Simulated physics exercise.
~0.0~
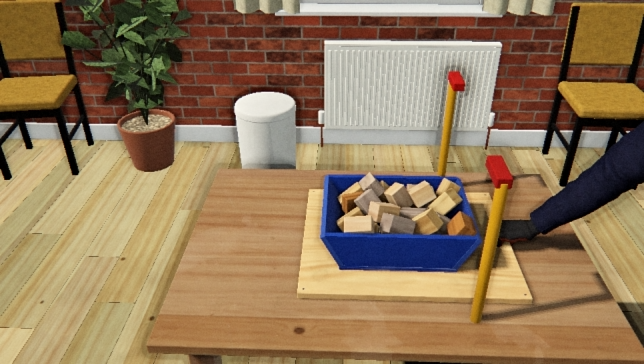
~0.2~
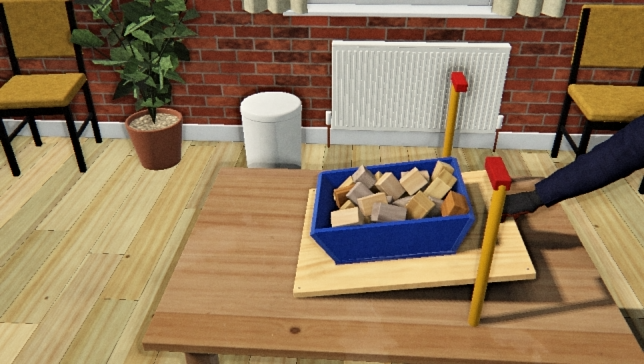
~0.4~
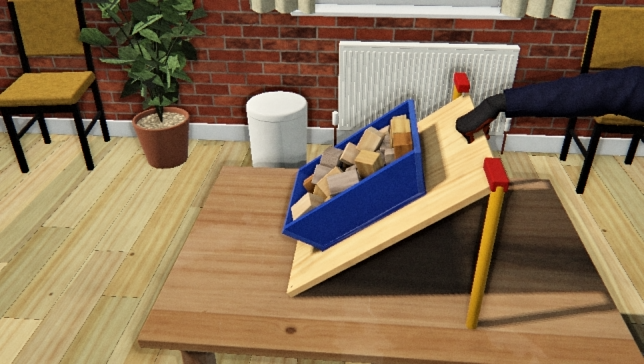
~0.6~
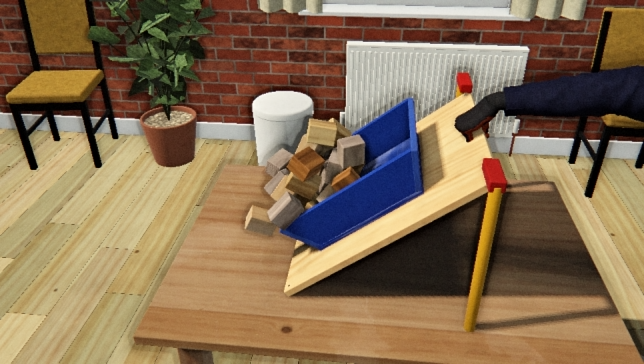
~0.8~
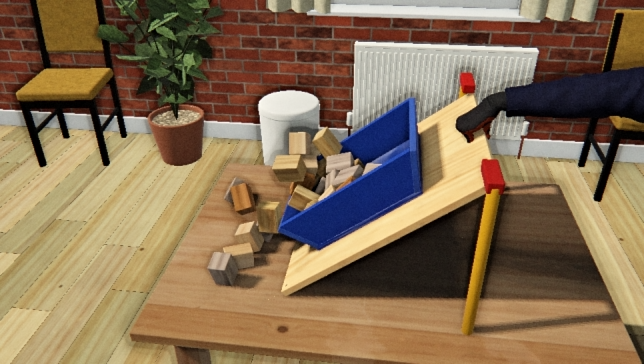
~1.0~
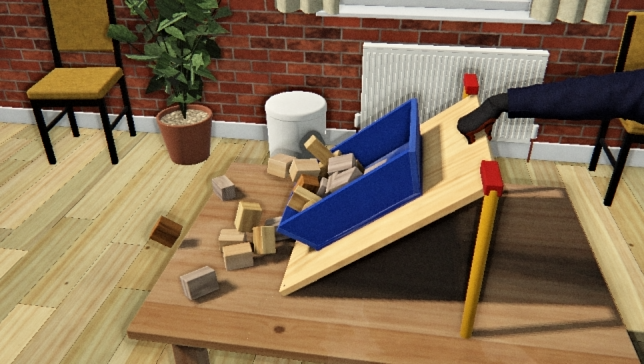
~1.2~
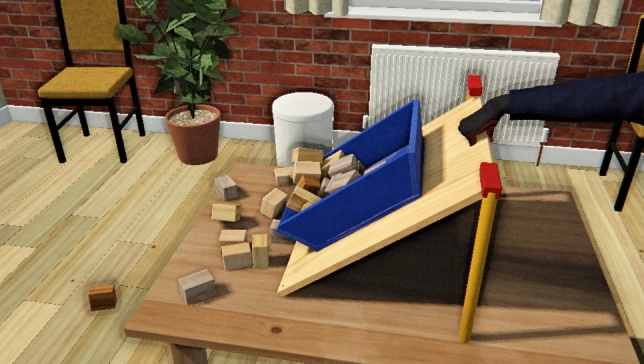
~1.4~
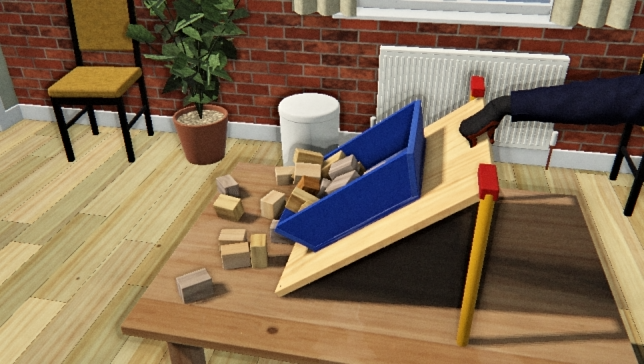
A blue crate full of wooden blocks tipped to the left as a dark-sleeved arm swung up the right end of the board beneath it, spilling blocks across the table and one onto the floor, while many stayed inside the tilted crate.
